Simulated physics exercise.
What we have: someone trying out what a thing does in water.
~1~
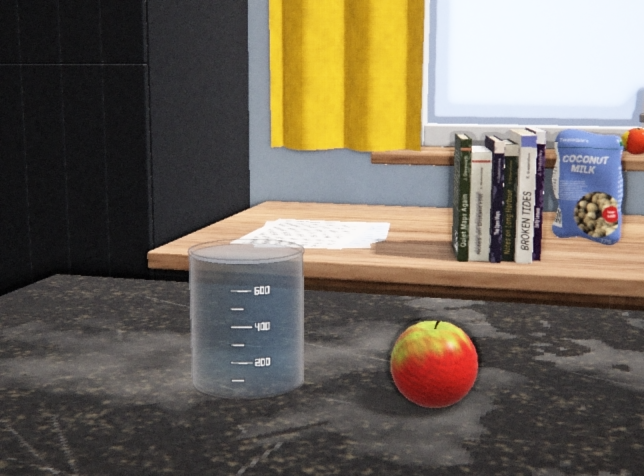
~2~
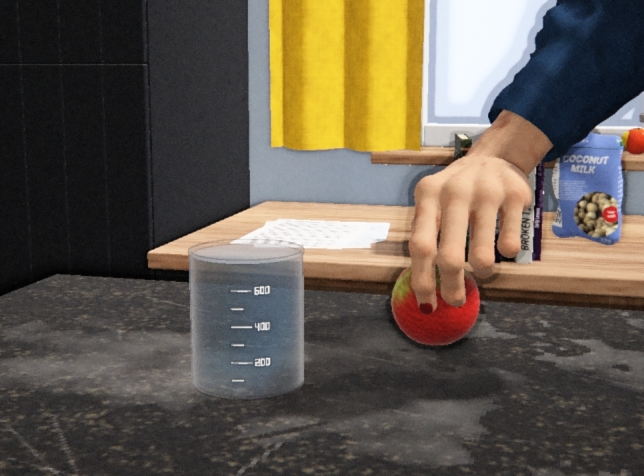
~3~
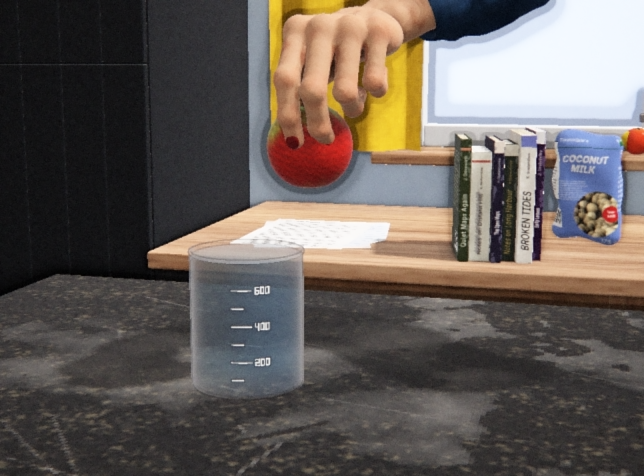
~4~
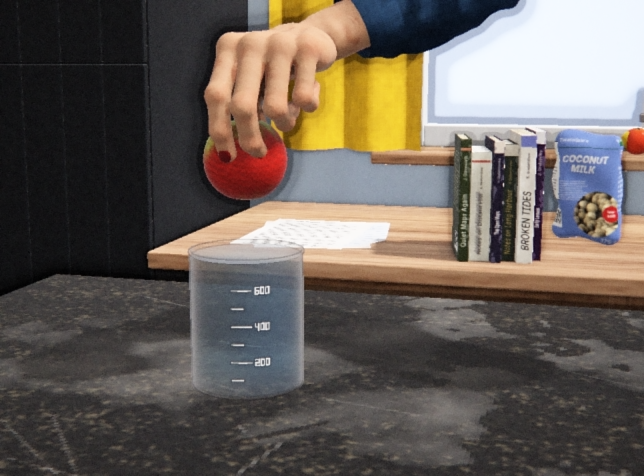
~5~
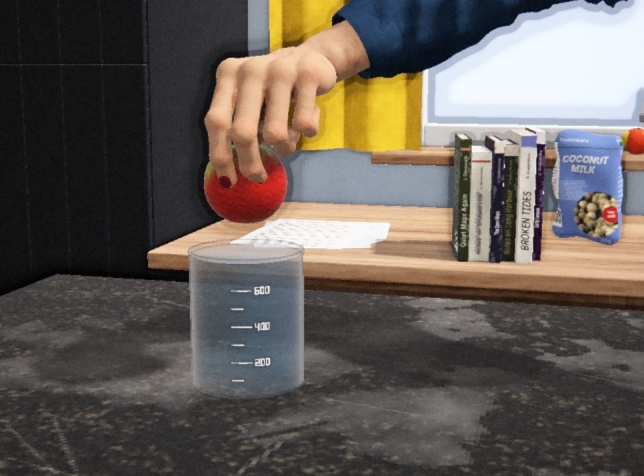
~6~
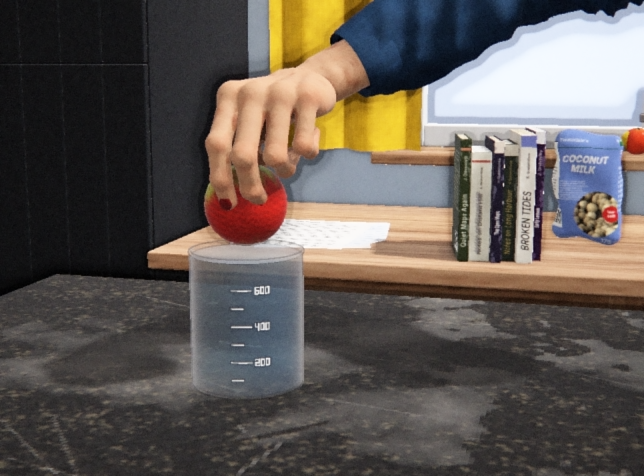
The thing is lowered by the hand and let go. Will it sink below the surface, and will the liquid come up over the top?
Thing: Stays up at the surface; beaker: Spills over the top.
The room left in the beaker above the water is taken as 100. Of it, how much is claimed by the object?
Ratio: About 450 in a hundred.
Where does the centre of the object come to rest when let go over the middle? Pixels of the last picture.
It should come to rest with its middle near (247, 267).
Next, the apple enters the water; the beaker is full to the brim; it has run over.
After that, the apple comes up again; the beaker is full to the brim; it has run over.
Finally, the apple rides on the surface; the beaker is full to the brim; it has run over.
